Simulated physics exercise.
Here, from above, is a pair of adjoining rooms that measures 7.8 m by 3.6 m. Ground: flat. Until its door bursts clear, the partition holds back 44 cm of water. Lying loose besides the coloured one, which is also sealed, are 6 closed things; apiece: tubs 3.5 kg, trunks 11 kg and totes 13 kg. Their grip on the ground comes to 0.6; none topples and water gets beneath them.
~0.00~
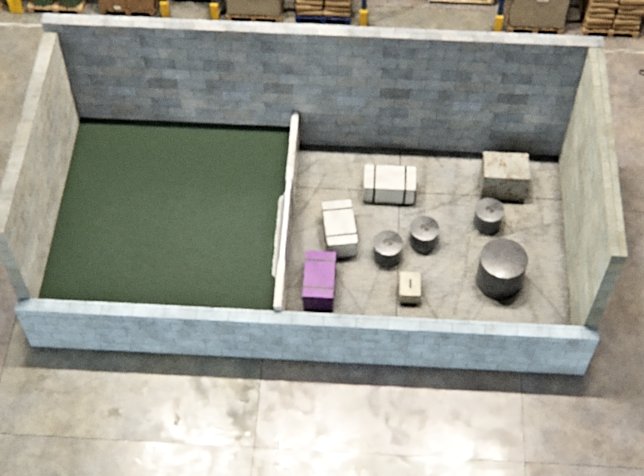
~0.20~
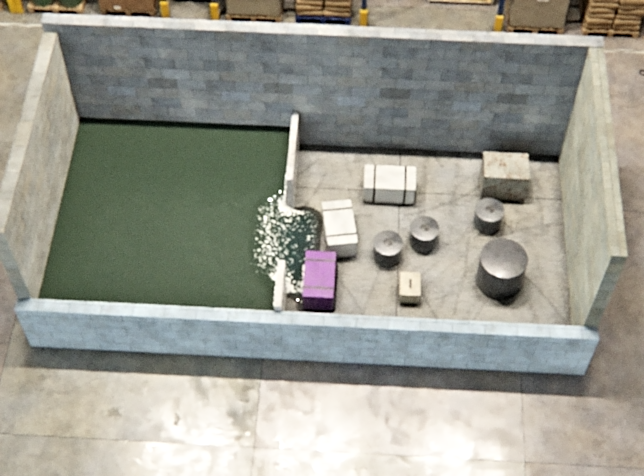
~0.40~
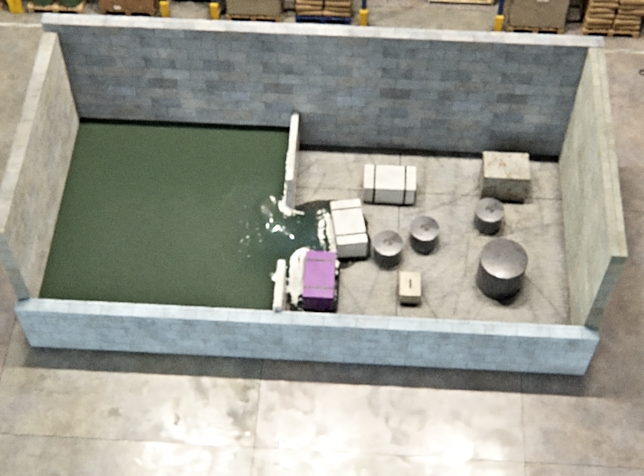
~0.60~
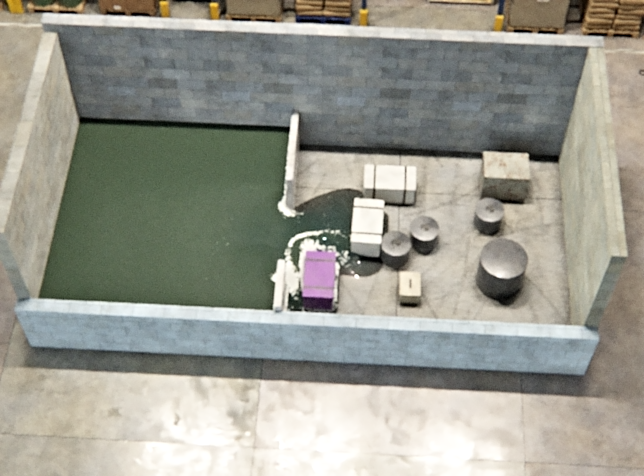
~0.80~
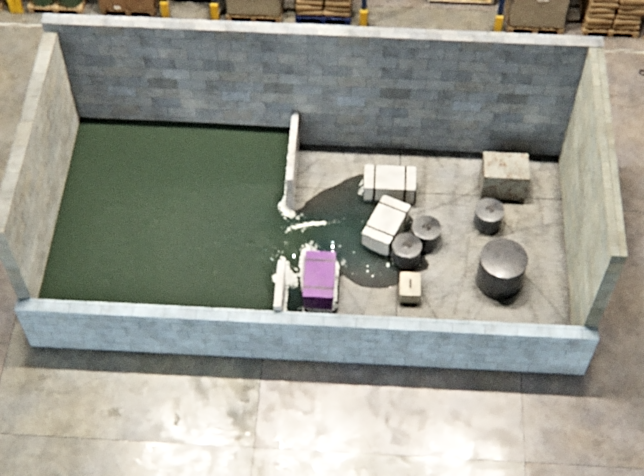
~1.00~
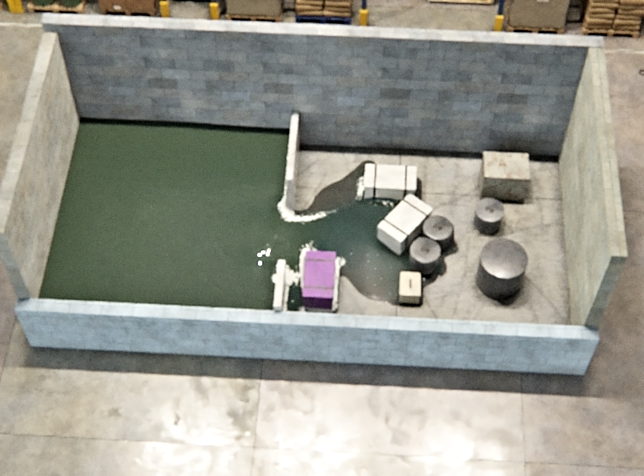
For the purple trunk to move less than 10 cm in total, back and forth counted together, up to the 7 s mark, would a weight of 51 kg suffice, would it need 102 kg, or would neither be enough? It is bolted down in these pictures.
Neither weight is enough.
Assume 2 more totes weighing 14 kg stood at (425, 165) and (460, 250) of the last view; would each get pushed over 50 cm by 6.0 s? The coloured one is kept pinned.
Beyond, then beyond.
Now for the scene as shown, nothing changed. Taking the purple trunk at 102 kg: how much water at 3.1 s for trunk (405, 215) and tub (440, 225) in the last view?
Depth approx. 10 cm / 8 cm.
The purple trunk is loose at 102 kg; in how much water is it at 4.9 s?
Something like 11 centimetres.
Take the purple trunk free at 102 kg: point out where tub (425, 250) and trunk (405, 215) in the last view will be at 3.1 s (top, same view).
(469, 246) and (539, 236), roughly.
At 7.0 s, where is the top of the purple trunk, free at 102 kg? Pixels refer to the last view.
Roughly at (364, 291) in the last view.
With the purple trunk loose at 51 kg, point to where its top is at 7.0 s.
About (502, 309).
After 1.4 s the purple trunk would be 70 cm from its start with 51 kg and 7 cm from its start with 102 kg; 12 cm of water round it then.
After 3.1 s the purple trunk would be 189 cm from its start with 51 kg and 55 cm from its start with 102 kg; 14 cm of water round it then.
After 4.9 s the purple trunk would be 301 cm from its start with 51 kg and 72 cm from its start with 102 kg; 11 cm of water round it then.
After 7.0 s the purple trunk would be 270 cm from its start with 51 kg and 72 cm from its start with 102 kg; 22 cm of water round it then.
